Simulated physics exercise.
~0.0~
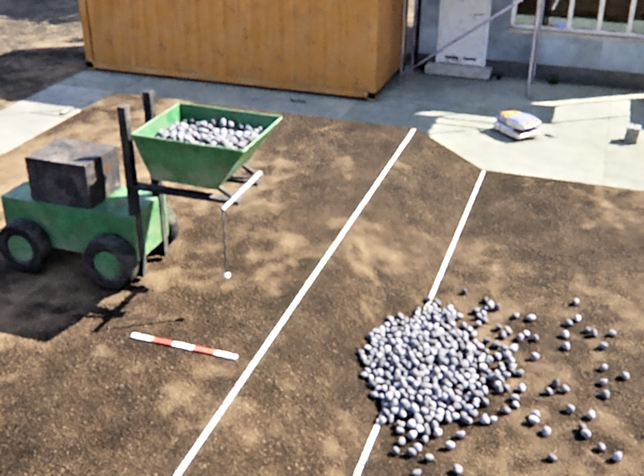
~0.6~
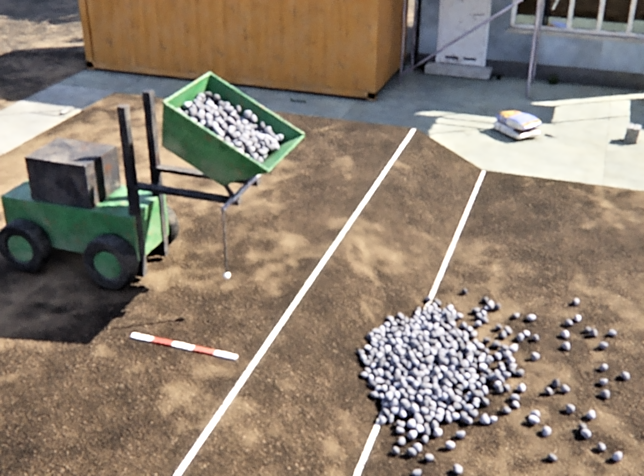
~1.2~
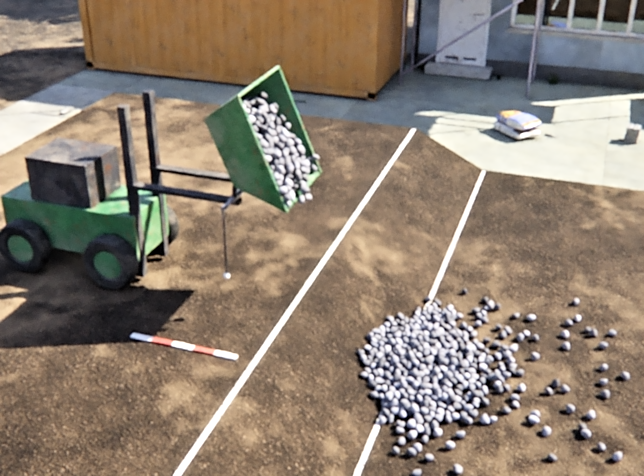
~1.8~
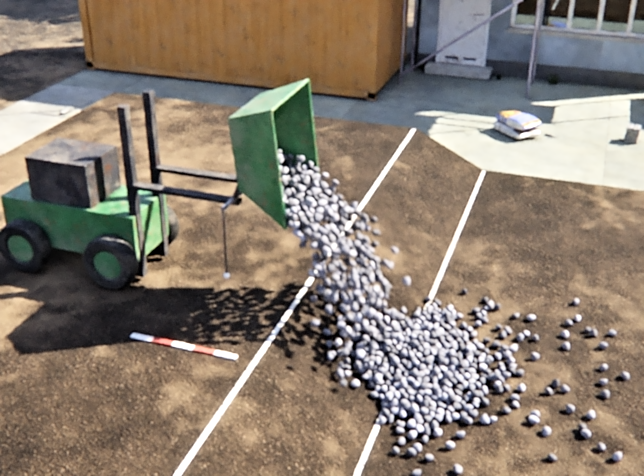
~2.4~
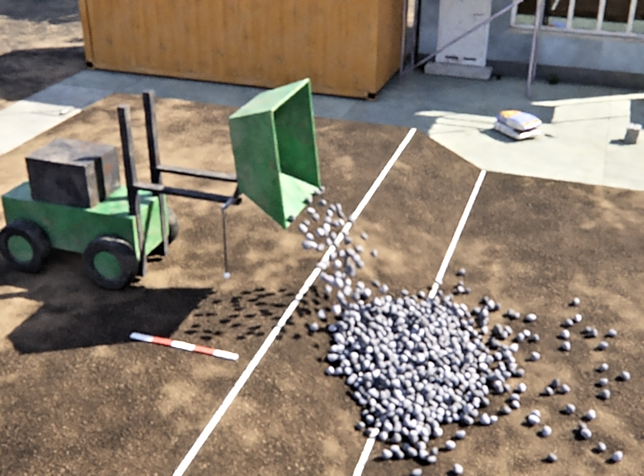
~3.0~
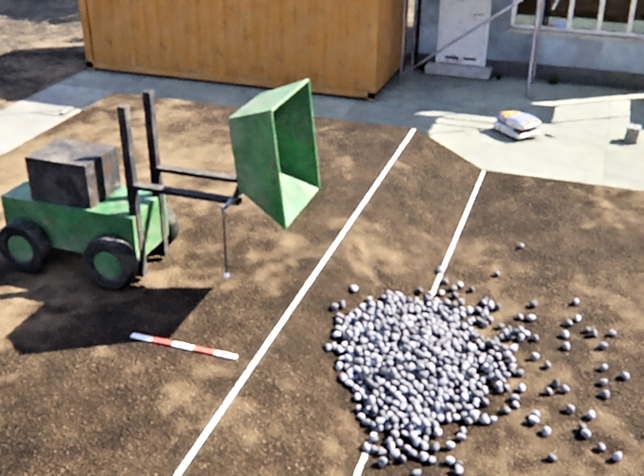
A green forklift's skip tips to the right and empties its grey cobbles onto the existing pile.
